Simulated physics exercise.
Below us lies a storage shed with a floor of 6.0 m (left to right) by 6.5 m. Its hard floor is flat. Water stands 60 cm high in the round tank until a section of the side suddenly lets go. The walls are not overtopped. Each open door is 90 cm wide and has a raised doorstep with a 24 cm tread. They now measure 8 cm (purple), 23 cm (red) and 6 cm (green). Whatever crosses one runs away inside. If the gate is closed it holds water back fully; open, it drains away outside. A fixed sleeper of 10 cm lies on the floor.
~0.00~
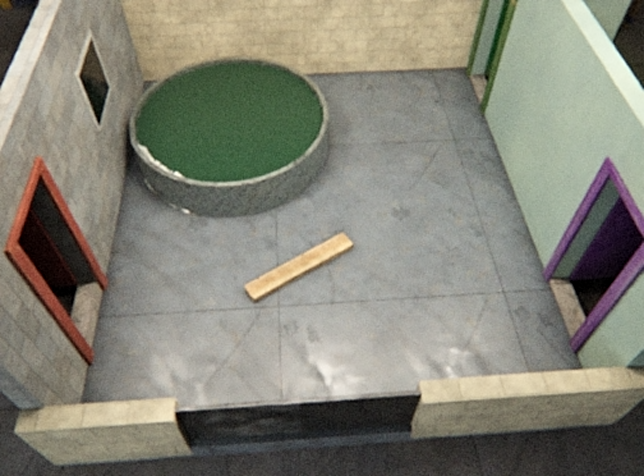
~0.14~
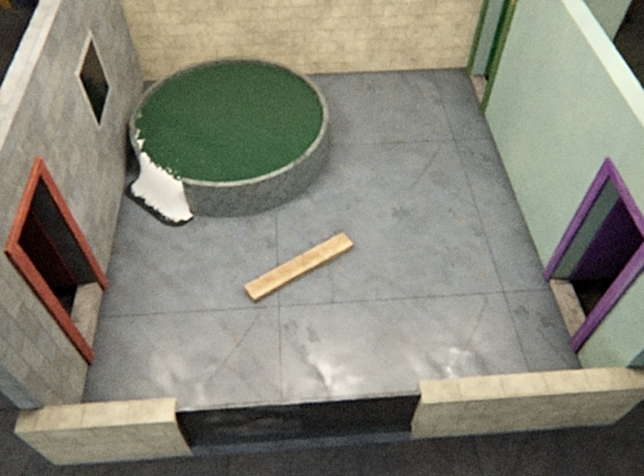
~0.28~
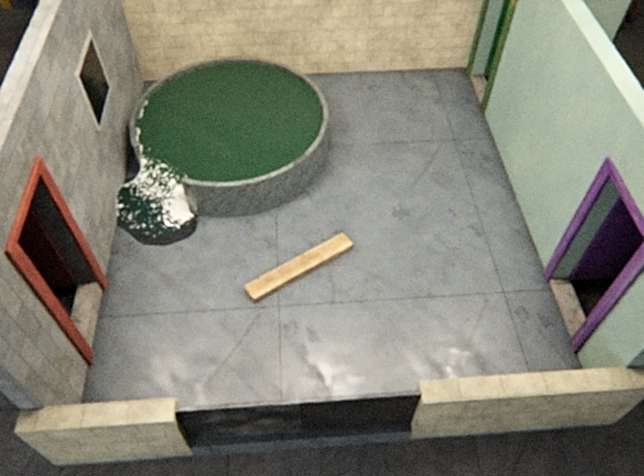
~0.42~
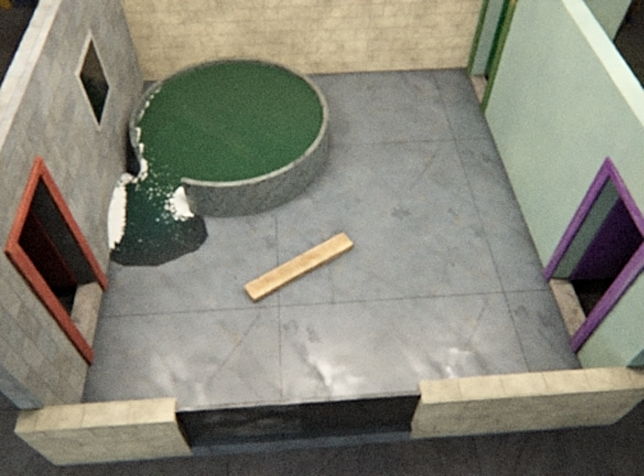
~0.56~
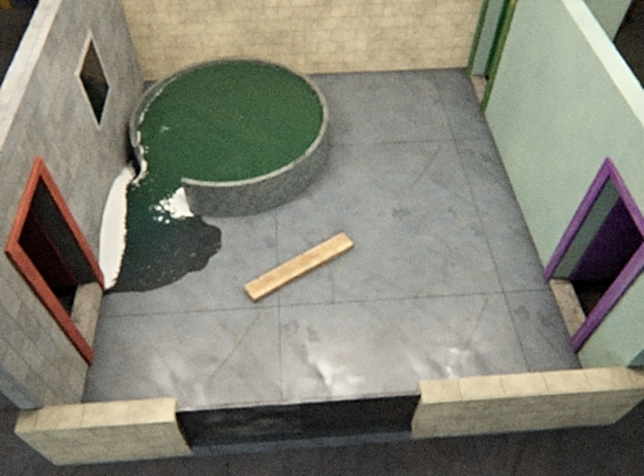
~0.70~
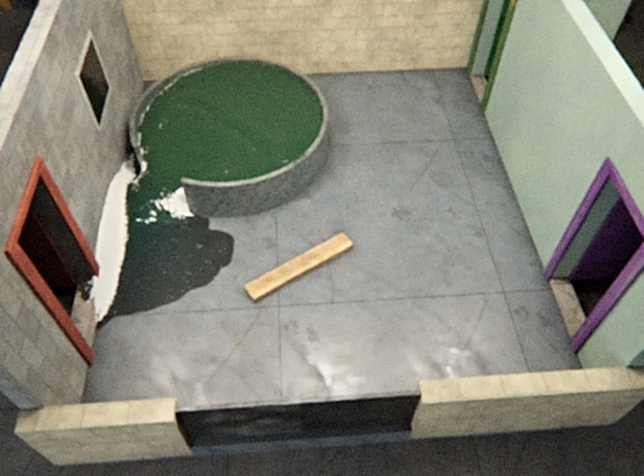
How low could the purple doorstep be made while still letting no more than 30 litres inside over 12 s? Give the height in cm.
It would have to be roughly 16 cm high.
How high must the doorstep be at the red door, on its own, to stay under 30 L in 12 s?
Roughly 10.5 cm at red.
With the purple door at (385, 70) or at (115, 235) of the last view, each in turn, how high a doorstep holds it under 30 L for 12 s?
About 10.5 and 33 cm.
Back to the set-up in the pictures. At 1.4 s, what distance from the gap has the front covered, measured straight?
About 3.6 m.
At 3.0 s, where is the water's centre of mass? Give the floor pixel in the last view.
Near (219, 197).
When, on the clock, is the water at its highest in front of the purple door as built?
Around 4.5 s.
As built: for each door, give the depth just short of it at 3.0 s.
In cm: Purple 0, red 14, green 0.
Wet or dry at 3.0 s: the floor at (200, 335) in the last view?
It is flooded.
After 1.4 s water covers 15 % of the floor, deepest (48 cm) near (121, 206); it has not reached the purple door.
After 3.0 s water covers 35 % of the floor, deepest (38 cm) near (76, 434); it has not reached the purple door.
After 12.0 s water covers 95 % of the floor, deepest (18 cm) near (243, 88); 12 cm at the purple door, 250 litres in over its 8 cm doorstep.
At the purple door as built, the water arrived by 3.6 s and peaked near 20 cm at 4.6 s.
Run again over the same 12 s with other heights there, 68 litres in over 13.5 cm, 9 litres over 18 cm. The limit of 30 litres is kept from about 16 cm up.
